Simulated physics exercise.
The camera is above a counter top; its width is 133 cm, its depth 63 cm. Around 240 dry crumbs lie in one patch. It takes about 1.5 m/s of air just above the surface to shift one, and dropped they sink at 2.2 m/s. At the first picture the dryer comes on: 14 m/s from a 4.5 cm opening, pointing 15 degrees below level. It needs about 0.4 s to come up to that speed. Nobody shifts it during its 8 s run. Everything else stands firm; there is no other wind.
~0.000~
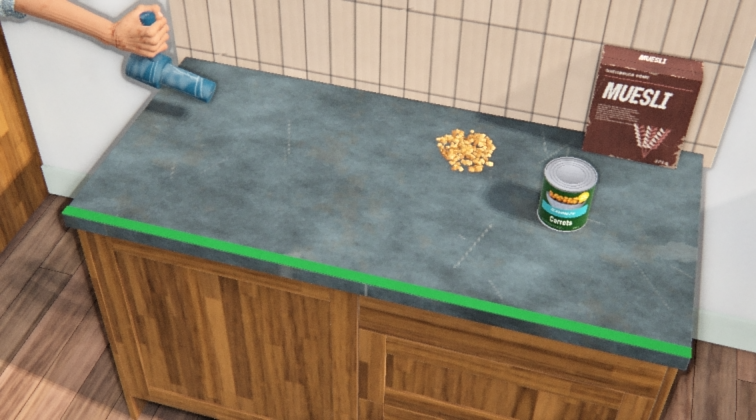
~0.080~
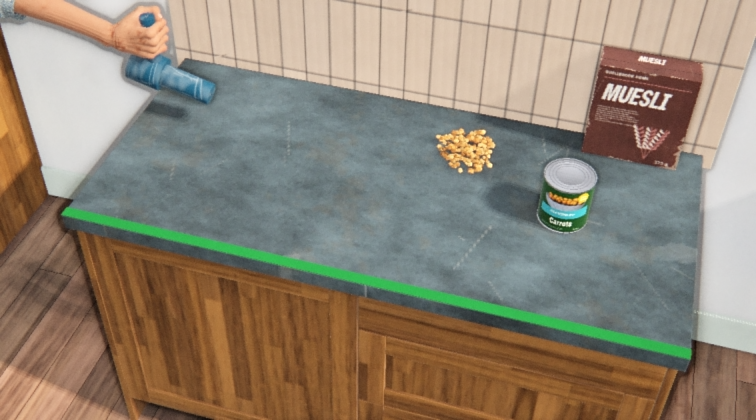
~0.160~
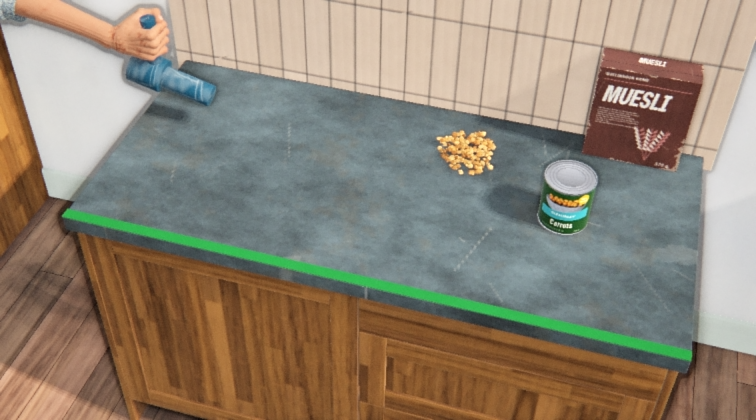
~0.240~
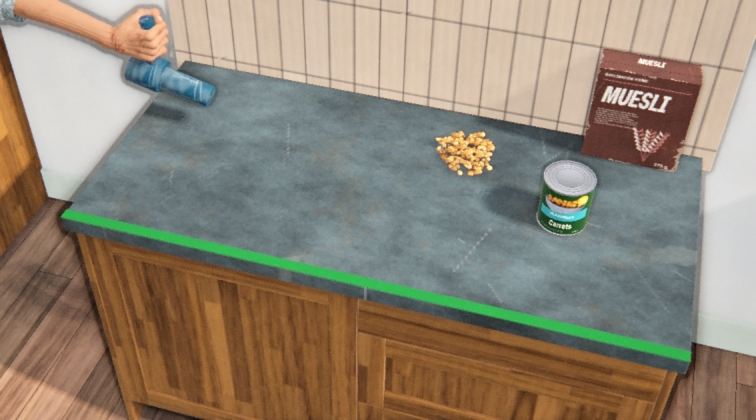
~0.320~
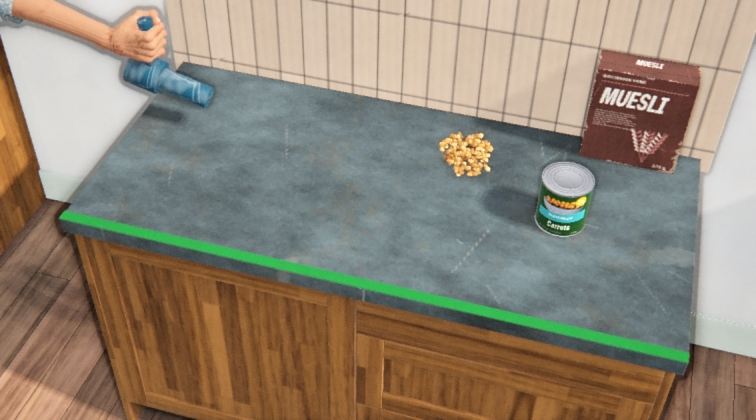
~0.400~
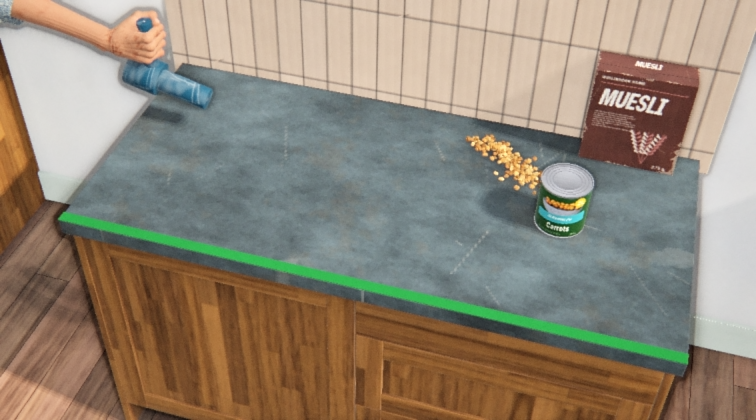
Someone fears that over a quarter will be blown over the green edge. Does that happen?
More than a quarter over the green edge: No.
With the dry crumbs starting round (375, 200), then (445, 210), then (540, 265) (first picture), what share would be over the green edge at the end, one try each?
In turn about 50 %, 4 %, 30 %.
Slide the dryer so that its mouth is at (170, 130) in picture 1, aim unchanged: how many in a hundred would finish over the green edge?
It would be near 0 %.
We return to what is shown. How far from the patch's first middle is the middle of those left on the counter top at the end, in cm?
Roughly 30 cm.
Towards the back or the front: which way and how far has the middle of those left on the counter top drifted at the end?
To the back, by about 15 cm.
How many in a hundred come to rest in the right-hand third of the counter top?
About 30 %.
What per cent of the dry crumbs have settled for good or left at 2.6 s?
Some 90 per cent.
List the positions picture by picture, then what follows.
In the first frame, the middle of the dry crumbs is near (467, 150), none has stirred yet and the mouth of the dryer is at (212, 93).
In the second frame, the middle of the dry crumbs is near (467, 150), none has stirred yet and the green edge is centred on (355, 283).
In the third frame, the middle of the dry crumbs is near (467, 152), none has stirred yet, the top of a tin is at (571, 177) and the top of a carton is at (653, 65).
In the fourth frame, the middle of the dry crumbs is near (466, 153) and none has stirred yet.
In the fifth frame, the middle of the dry crumbs is near (465, 154) and about 5 % have left their places.
In the sixth frame, the middle of the dry crumbs is near (506, 157), the farthest in sight from the dryer is at (542, 185) and about 95 % have left their places.
After 1.6 s, 11 % are on the move or not yet settled, 0 % are over the green edge; the middle of those still in play is near (581, 133).
After 2.6 s, 11 % are on the move or not yet settled, 0 % are over the green edge; the middle of those still in play is near (581, 133).
After 4.4 s, 11 % are on the move or not yet settled, 0 % are over the green edge; the middle of those still in play is near (581, 133).
After 8.0 s, at the end, 0 % are over the green edge; the middle of those still in play is near (581, 133).
